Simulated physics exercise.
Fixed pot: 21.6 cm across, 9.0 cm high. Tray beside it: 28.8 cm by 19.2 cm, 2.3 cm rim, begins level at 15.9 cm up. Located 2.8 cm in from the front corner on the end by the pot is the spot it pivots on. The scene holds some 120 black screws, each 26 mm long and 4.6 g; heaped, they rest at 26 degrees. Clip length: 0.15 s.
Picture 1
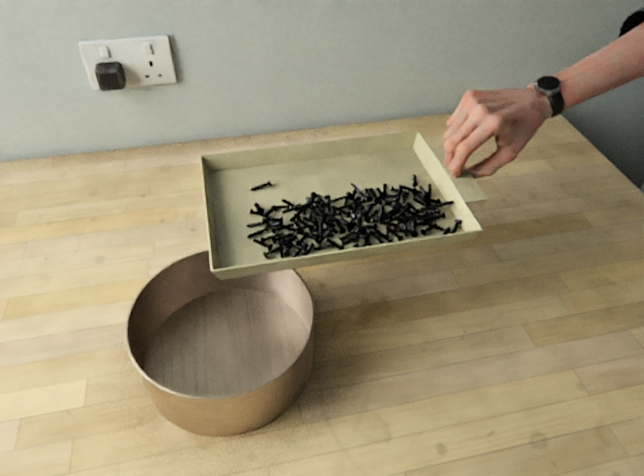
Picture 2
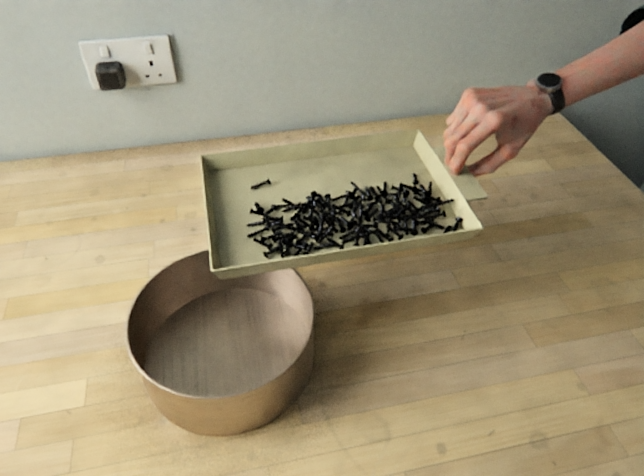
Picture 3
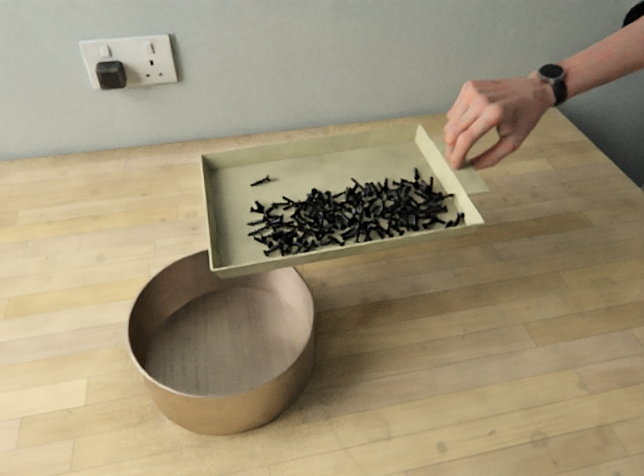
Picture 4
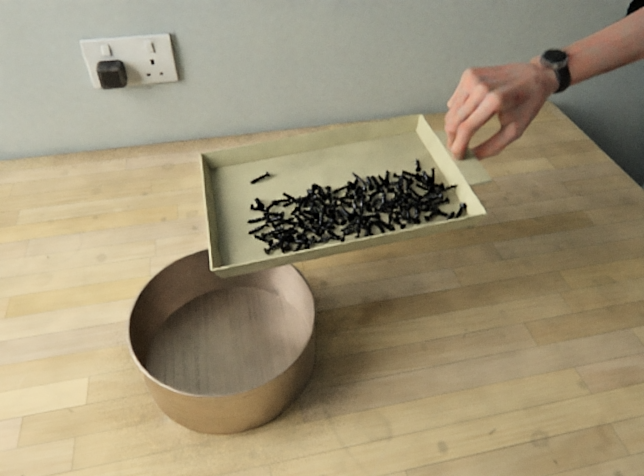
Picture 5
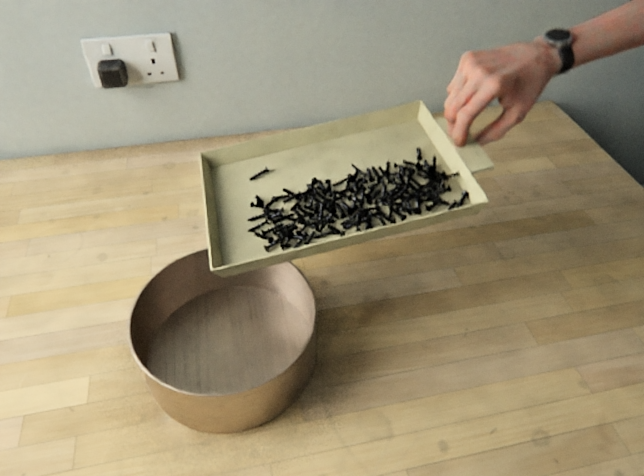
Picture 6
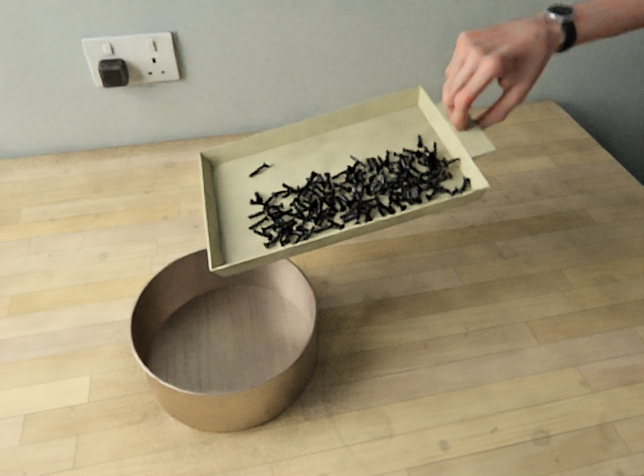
On a wooden worktop by a wall socket, a hand gradually raised the right end of a pale tray of black screws, tilting it leftward above a round metal pot, while the screws barely shifted.
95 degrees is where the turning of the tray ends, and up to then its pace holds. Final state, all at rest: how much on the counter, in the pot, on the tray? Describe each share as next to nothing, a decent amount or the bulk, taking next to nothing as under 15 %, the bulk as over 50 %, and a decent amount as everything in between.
Counter - a decent amount; pot - the bulk; tray - next to nothing.
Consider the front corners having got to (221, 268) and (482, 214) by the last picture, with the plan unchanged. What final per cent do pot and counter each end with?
Pot 70; counter 30.
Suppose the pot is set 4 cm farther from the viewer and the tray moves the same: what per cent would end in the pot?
85 per cent.
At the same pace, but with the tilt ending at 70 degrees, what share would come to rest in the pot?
Around 65 %, I reckon.
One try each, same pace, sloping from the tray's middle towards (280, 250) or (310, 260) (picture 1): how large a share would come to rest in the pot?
100 and 70 %.
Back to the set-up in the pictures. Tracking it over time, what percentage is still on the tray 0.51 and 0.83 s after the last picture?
Sequence: 65; 0.
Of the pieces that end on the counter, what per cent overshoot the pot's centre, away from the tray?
Some 100 per cent.
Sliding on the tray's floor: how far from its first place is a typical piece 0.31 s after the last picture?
By then it sits near 6 cm from where it began.
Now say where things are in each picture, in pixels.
The first frame shows tray tilt 0 degrees, front corners at (218, 265) and (474, 226); middle of the pieces at (360, 216); pot at (222, 313).
The second frame shows tray tilt 1 degrees, front corners at (218, 264) and (475, 224); middle of the pieces at (361, 215).
The third frame shows tray tilt 2 degrees, front corners at (218, 264) and (476, 219); middle of the pieces at (361, 211).
The fourth frame shows tray tilt 5 degrees, front corners at (218, 263) and (478, 210), lowest corner left front; middle of the pieces at (362, 205).
The fifth frame shows tray tilt 8 degrees, front corners at (218, 263) and (480, 198), lowest corner left front; middle of the pieces at (362, 198).
The sixth frame shows tray tilt 12 degrees, front corners at (217, 263) and (481, 183), lowest corner left front; middle of the pieces at (362, 189); pot at (225, 310).
Then, 0.31 s after the last picture, tilt 53 degrees; the tray holds 100 %, the pot 0 %.
Then, 0.51 s after the last picture, tilt 80 degrees; the tray holds 65 %, the pot 5 %.
Then, 0.83 s after the last picture, tilt 95 degrees; the tray holds 0 %, the pot 75 %.
In the end, counter 25 %, pot 75 %, tray 0 %.
